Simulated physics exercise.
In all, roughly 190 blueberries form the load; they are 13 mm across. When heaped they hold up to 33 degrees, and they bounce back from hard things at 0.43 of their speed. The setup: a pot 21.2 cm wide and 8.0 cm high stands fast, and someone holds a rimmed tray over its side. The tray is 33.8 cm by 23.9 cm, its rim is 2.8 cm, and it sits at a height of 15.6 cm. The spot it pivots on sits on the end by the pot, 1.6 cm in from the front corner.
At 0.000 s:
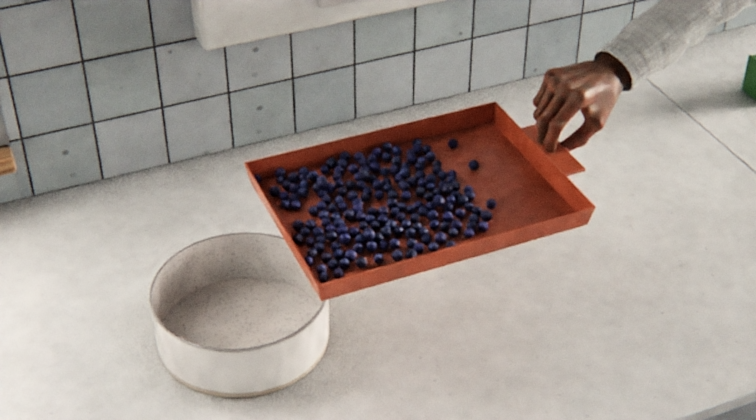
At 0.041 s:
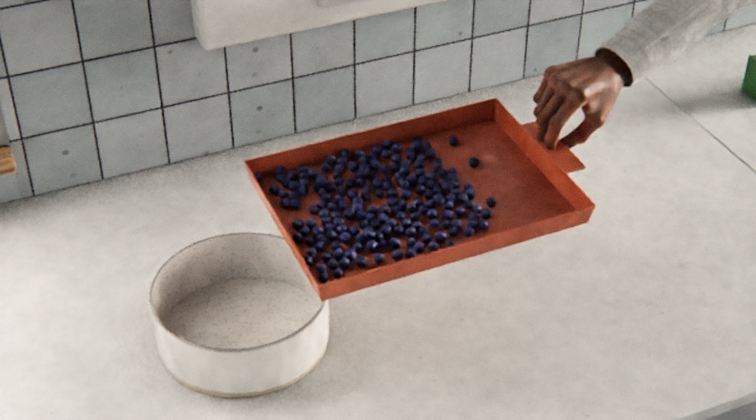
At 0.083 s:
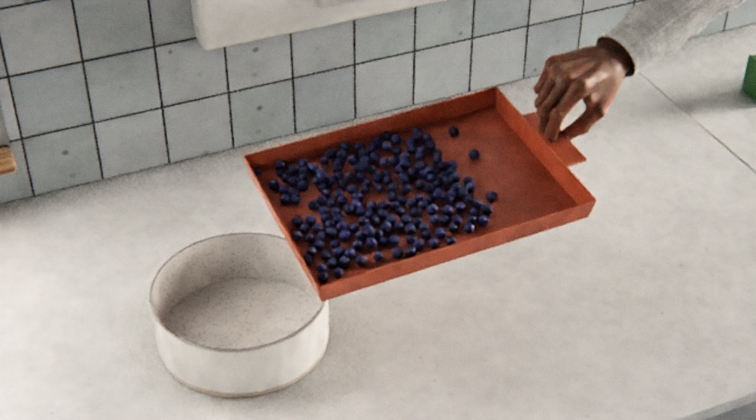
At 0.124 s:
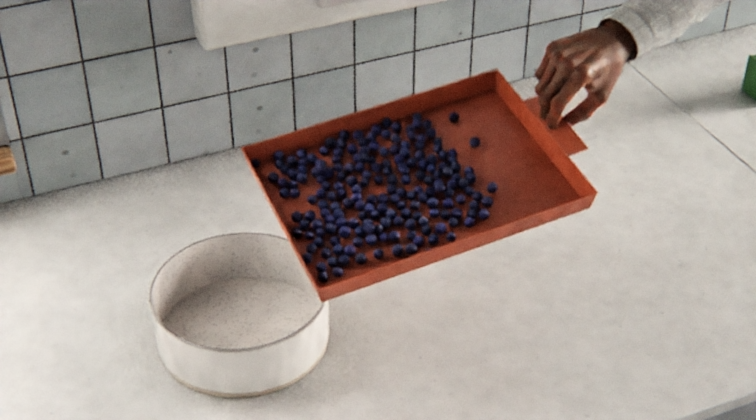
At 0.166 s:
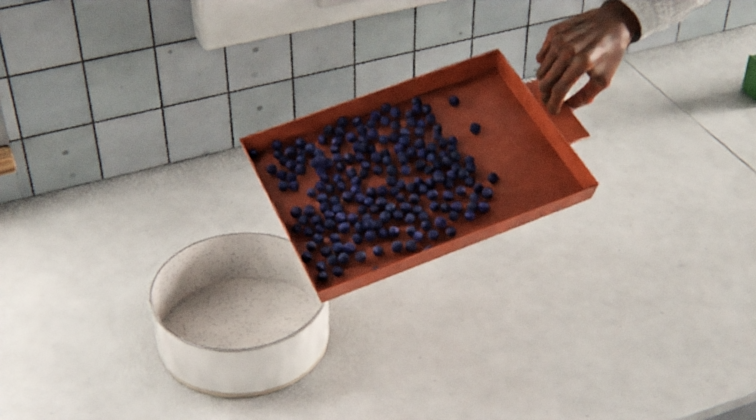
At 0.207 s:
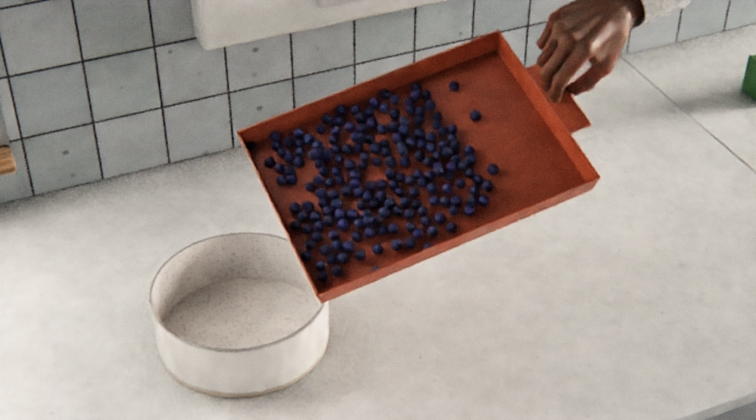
Terracotta-coloured tray of blueberries tilting gradually as a hand raises its right end, its left corner over a pale round pot.
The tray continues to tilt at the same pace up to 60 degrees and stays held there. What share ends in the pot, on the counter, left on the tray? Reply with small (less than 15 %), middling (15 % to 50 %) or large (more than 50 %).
Pot - small, counter - middling, tray - large.
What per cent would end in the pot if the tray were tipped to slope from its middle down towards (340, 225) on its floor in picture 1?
That would be close to 10 per cent.
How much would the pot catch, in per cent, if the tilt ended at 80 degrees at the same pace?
About 0 in a hundred would end up in the pot.
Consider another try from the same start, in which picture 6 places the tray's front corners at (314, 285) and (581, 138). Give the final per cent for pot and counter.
Final per cent - pot 5, counter 0.
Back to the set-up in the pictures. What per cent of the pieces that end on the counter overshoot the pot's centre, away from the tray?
40 %.
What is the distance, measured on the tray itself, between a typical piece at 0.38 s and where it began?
Displacement on the tray: Roughly 3 cm.
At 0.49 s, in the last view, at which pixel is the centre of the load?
Expected load position: Near (359, 204).
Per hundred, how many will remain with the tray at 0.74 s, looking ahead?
It's roughly 90 percent.
Then, at 0.38 s, tilt 41 degrees; the tray holds 100 %, the pot 0 %.
Then, at 0.49 s, tilt 55 degrees; the tray holds 100 %, the pot 0 %.
After 0.74 s, tilt 60 degrees; the tray holds 90 %, the pot 0 %.
By 1.9 s all is still; pot 0 %, counter 25 %, tray 75 %.
